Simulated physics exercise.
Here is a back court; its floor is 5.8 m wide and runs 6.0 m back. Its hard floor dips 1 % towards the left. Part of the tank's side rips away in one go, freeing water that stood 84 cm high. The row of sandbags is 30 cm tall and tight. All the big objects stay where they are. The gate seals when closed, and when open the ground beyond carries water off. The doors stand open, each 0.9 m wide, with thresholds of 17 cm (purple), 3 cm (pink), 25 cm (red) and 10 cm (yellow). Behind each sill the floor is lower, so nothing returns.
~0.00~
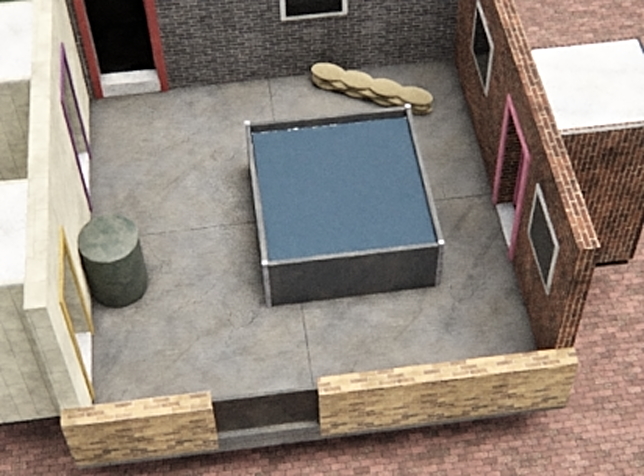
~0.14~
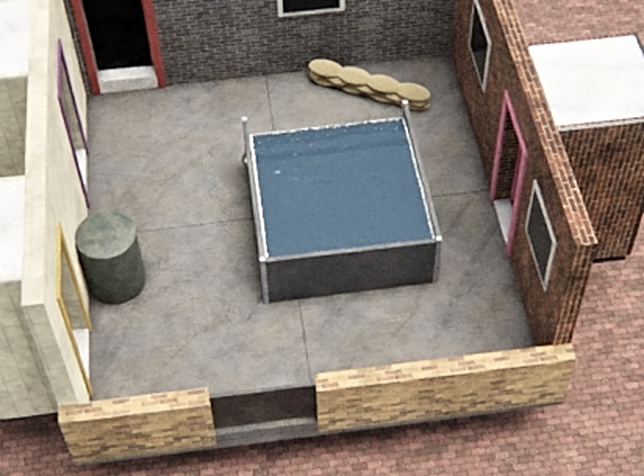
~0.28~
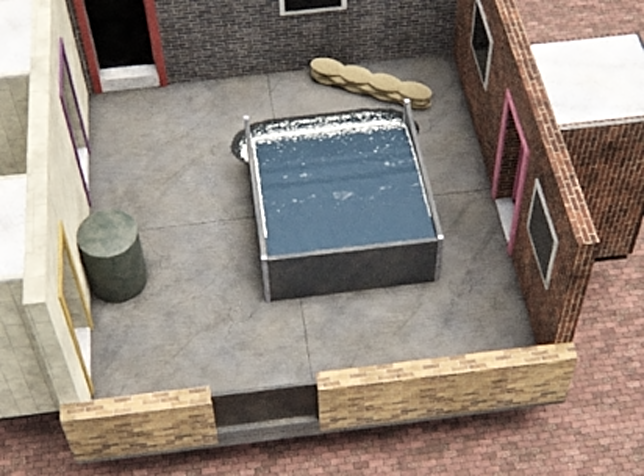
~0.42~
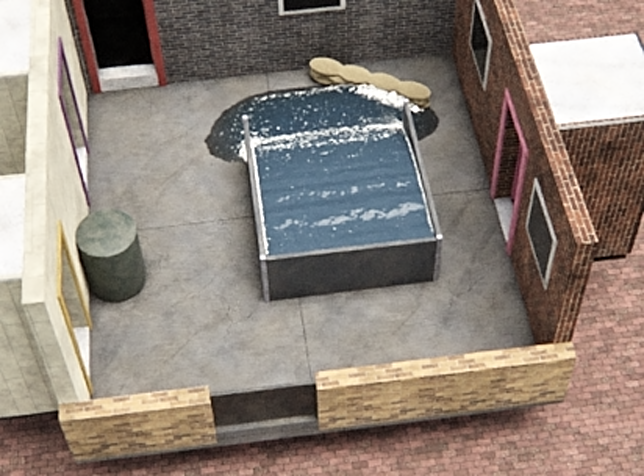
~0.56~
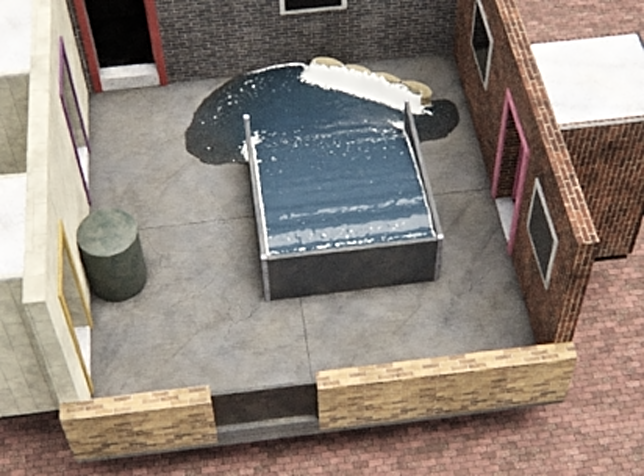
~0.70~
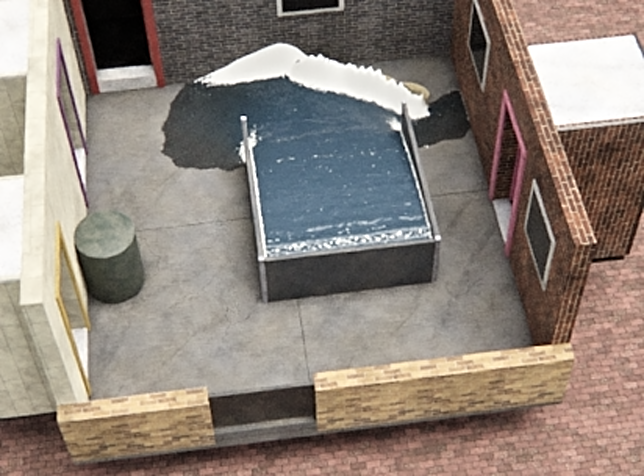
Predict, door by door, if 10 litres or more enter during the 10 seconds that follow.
Within that time: At the purple door it goes over the limit; at the pink door it exceeds the limit; at the red door it goes over the limit; at the yellow door it passes the limit.
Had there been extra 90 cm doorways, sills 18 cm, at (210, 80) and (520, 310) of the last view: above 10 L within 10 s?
In turn: Above, not over.
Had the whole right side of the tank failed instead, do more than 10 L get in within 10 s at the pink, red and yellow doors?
Then: Pink over, red not over, yellow above.
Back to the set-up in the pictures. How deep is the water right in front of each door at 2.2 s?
In cm: Purple 24, pink 3, red 24, yellow 0.
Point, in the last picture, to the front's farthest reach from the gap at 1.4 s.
Around (86, 98).
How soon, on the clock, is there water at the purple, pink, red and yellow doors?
Arrival: Purple 1.8 s, pink 2.0 s, red 1.0 s, yellow 6.0 s.
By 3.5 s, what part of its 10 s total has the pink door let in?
About 5 per cent.
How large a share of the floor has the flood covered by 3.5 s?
Near 65 per cent is wet.
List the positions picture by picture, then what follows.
The first picture shows the tank at (340, 185) is whole and still, 84 cm deep.
In the second picture, water pours out on the tank's far side and has run 1.2 m, to a hidden place; typically 7 cm deep outside, 84 cm at the tank's back.
In the third picture, the front is at a hidden place, 1.4 m from the gap on the tank's far side; 1.8 m2 of floor is under water; 84 cm left at the back of the tank.
In the fourth picture, water pours out on the tank's far side and has run 1.8 m, to (212, 140); typically 15 cm deep outside, 84 cm at the tank's back.
In the fifth picture, water pours out on the tank's far side and has run 2.2 m, to (206, 106); typically 13 cm deep outside, 79 cm at the tank's back.
In the sixth picture, the front is at (193, 84), 2.6 m from the gap on the tank's far side; 5.8 m2 of floor is under water; 70 cm left at the back of the tank.
After 1.4 s water covers 30 % of the floor and is deepest (65 cm) near (281, 77); purple door not reached, pink door not reached, red door 15 cm at the sill, 0 L in, yellow door not reached.
After 2.2 s water covers 45 % of the floor and is deepest (66 cm) near (98, 97); purple door 24 cm at the sill, 0 L in, pink door 3 cm at the sill, 0 L in, red door 24 cm at the sill, 1 L in, yellow door not reached.
After 3.5 s water covers 65 % of the floor and is deepest (54 cm) near (88, 263); purple door 28 cm at the sill, 51 L in, pink door 7 cm at the sill, 3 L in, red door 33 cm at the sill, 59 L in, yellow door not reached.
After 6.0 s water covers 90 % of the floor and is deepest (26 cm) near (263, 305); purple door 23 cm at the sill, 114 L in, pink door 5 cm at the sill, 18 L in, red door 21 cm at the sill, 96 L in, yellow door not reached.
After 10.0 s water covers 95 % of the floor and is deepest (22 cm) near (88, 294); purple door 15 cm at the sill, 128 L in, pink door 10 cm at the sill, 55 L in, red door 15 cm at the sill, 97 L in, yellow door 21 cm at the sill, 89 L in.
